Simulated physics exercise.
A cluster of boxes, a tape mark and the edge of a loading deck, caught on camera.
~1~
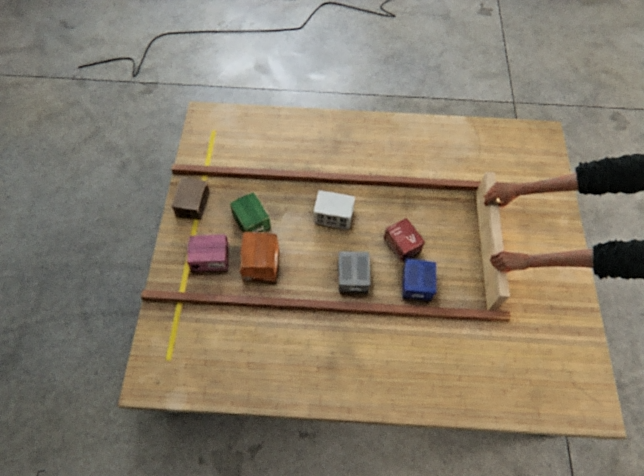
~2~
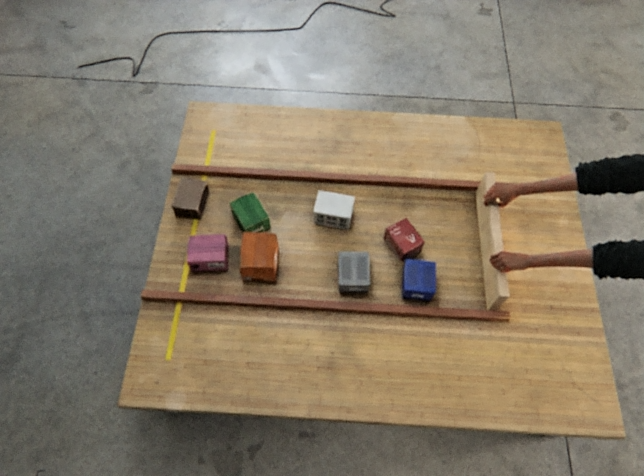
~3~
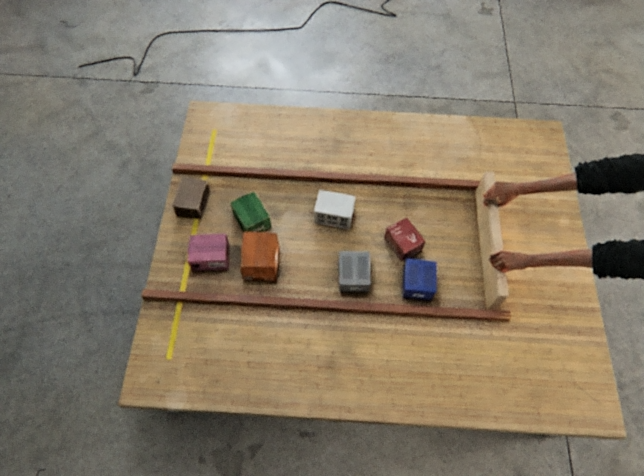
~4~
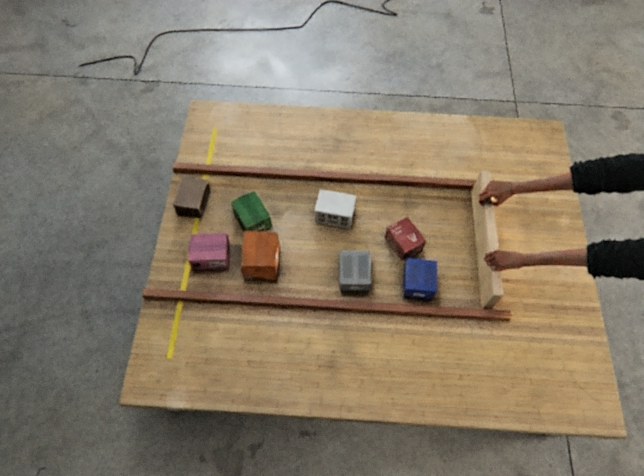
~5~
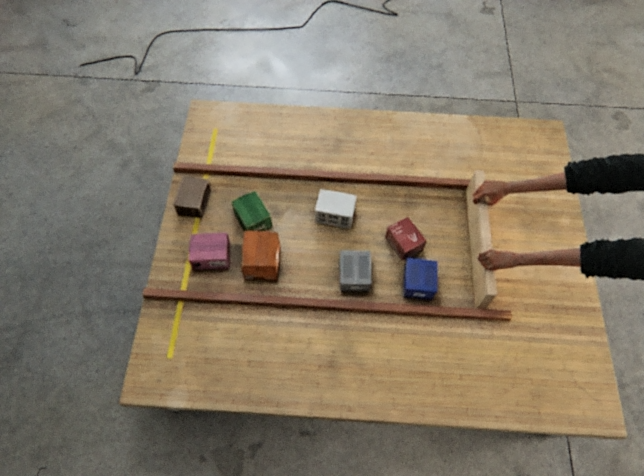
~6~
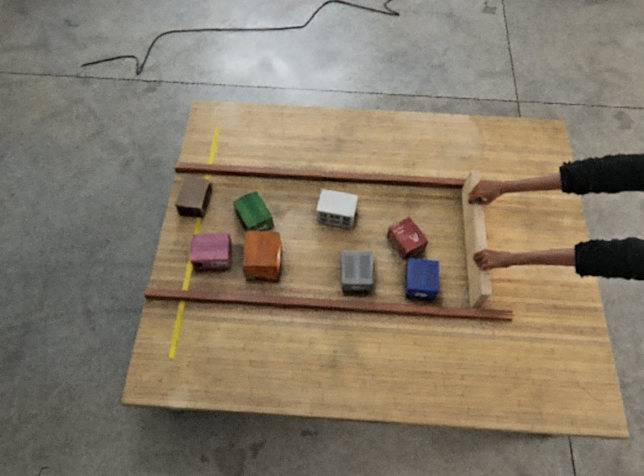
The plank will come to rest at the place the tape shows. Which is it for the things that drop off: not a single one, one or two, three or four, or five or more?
The tally of falls will come to five or higher.
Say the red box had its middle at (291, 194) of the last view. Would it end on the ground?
In that case it holds its spot.
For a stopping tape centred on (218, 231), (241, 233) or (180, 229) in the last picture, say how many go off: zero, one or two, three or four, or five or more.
Going through the places as listed, I'd say three or four, then just one or two, then 5 or more.
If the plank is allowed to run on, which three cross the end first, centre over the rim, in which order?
Pink parcel, orange parcel, brown crate.
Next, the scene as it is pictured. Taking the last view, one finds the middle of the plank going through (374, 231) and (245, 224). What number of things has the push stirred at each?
In order, the tallies are 4 and 8.
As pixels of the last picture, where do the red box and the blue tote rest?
In the last picture the red box sits around (183, 220) and the blue tote around (172, 265).
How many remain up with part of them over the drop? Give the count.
Tally: 0.
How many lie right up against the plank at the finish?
3.
A little later, none off yet; brown crate at rest near (194, 197); pink parcel at rest near (212, 251); green parcel at rest near (254, 214).
Next, none off yet; brown crate at rest near (194, 197); pink parcel shifted a little near (204, 250); green parcel at rest near (254, 214).
Later still, none off yet; brown crate shifted a little near (187, 197); pink parcel tilted well over near (134, 255); green parcel shifted about its own width near (212, 204).
When it is over, the number that fall off is five or more; down, grey tote, orange parcel, green parcel, pink parcel and brown crate.
